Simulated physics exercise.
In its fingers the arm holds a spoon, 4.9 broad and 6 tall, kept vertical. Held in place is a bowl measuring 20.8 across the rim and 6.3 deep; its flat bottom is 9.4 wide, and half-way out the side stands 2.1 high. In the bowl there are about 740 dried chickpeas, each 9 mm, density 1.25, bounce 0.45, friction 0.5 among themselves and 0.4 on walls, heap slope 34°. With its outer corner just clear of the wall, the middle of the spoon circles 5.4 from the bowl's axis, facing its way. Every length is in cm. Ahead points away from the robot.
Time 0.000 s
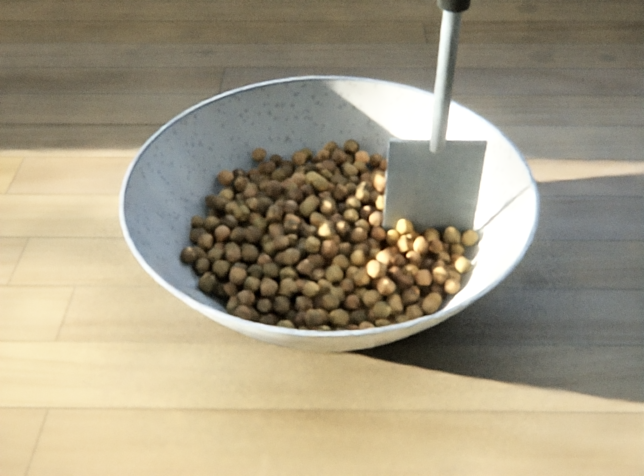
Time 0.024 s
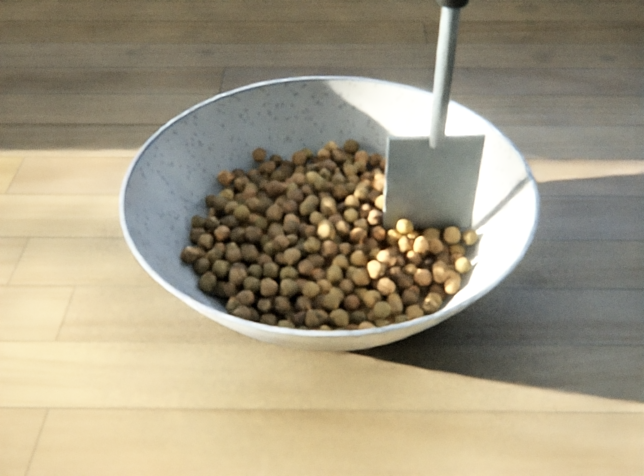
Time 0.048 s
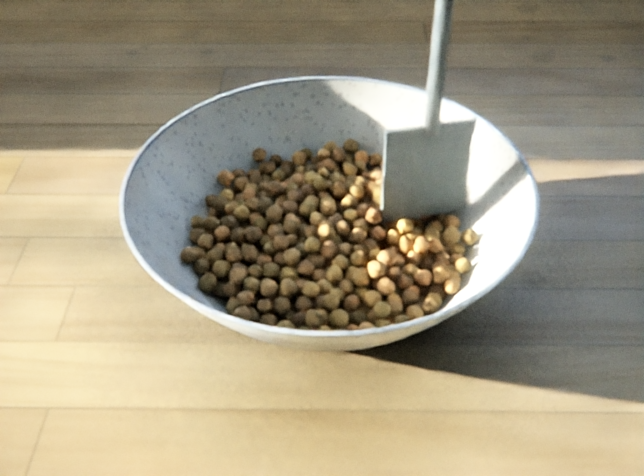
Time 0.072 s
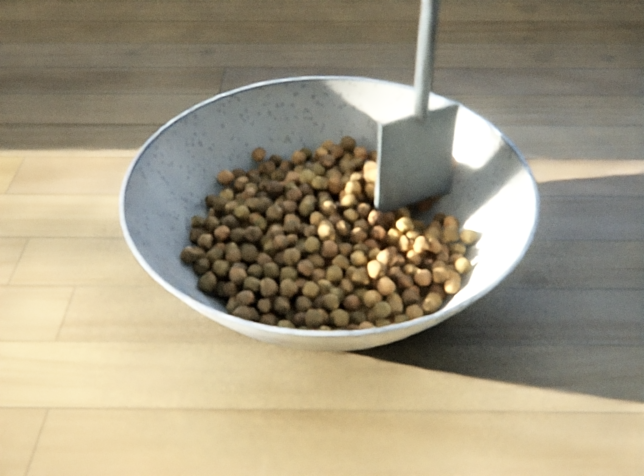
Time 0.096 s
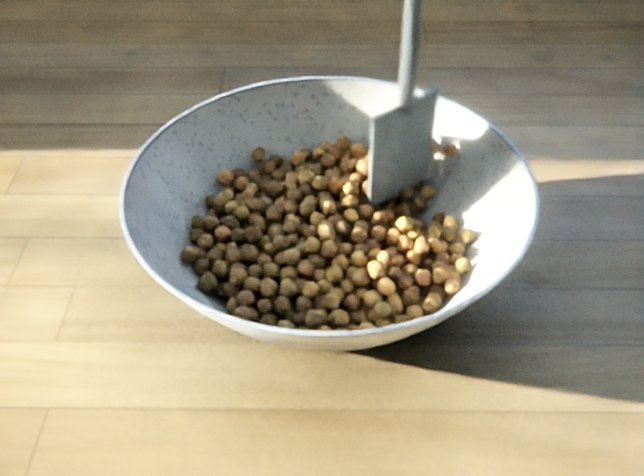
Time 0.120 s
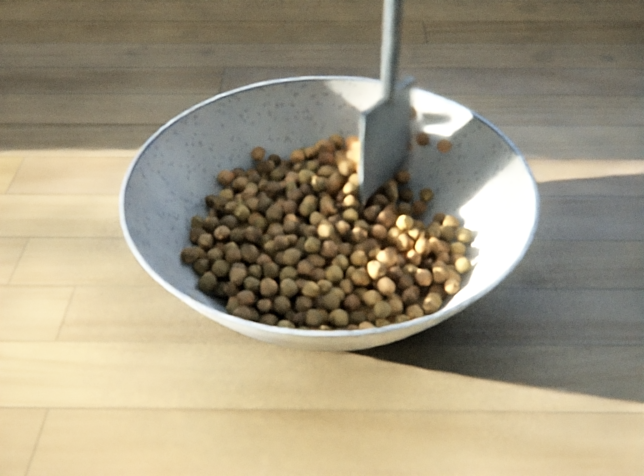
Flat metal spatula sweeping leftward and away through brown chickpeas in a speckled white bowl, turning edge-on as a few scatter behind it.
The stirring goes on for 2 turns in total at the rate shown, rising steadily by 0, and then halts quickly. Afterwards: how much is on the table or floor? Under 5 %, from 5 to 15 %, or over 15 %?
From 5 to 15 %.
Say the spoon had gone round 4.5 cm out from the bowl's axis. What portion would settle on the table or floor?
It would come to about 10 per cent.
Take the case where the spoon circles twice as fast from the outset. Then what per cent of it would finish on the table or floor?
I'd expect about 35 %.
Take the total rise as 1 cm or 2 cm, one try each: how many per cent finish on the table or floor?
First try about 5 per cent, second about 0 per cent.
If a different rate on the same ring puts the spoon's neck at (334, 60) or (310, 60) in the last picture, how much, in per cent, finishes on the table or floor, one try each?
About 25 per cent, then about 35 per cent.
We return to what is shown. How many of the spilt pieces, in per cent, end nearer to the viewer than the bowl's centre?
Around 70 percent of the pieces.
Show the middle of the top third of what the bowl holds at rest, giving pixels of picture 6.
Roughly at pixel (357, 213).
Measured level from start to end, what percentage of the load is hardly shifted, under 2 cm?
I'd guess close to 40 percent of the load.
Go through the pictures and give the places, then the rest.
The first picture shows spoon neck at (441, 114), 0° round; upper third of the load around (326, 231), from x 190 to 470, top at y 145; 737 in the bowl.
The second picture shows spoon neck at (440, 110), 4° round; upper third of the load around (326, 231), from x 190 to 470, top at y 145.
The third picture shows spoon neck at (434, 99), 15° round; upper third of the load around (326, 231), from x 190 to 470, top at y 145.
The fourth picture shows spoon neck at (423, 87), 28° round; upper third of the load around (326, 225), from x 190 to 470, top at y 145.
The fifth picture shows spoon neck at (408, 77), 41° round; upper third of the load around (326, 224), from x 190 to 465, top at y 130.
The sixth picture shows spoon neck at (390, 69), 54° round; upper third of the load around (326, 224), from x 190 to 465, top at y 110; 737 in the bowl.
By 0.61 s, 316° round, highest piece 8 above the table; 703 in the bowl, 23 on the table or floor, 11 in flight or on the tool.
By 1.09 s, 218° round, highest piece 8 above the table; 674 in the bowl, 61 on the table or floor, 2 in flight or on the tool.
By 1.53 s, 0° round, highest piece 6 above the table; 664 in the bowl, 73 on the table or floor.
By 2.23 s, 0° round, highest piece 6 above the table; 664 in the bowl, 73 on the table or floor.
Final count, 664 in the bowl, 73 on the table or floor. That is 10 % on the table or floor.
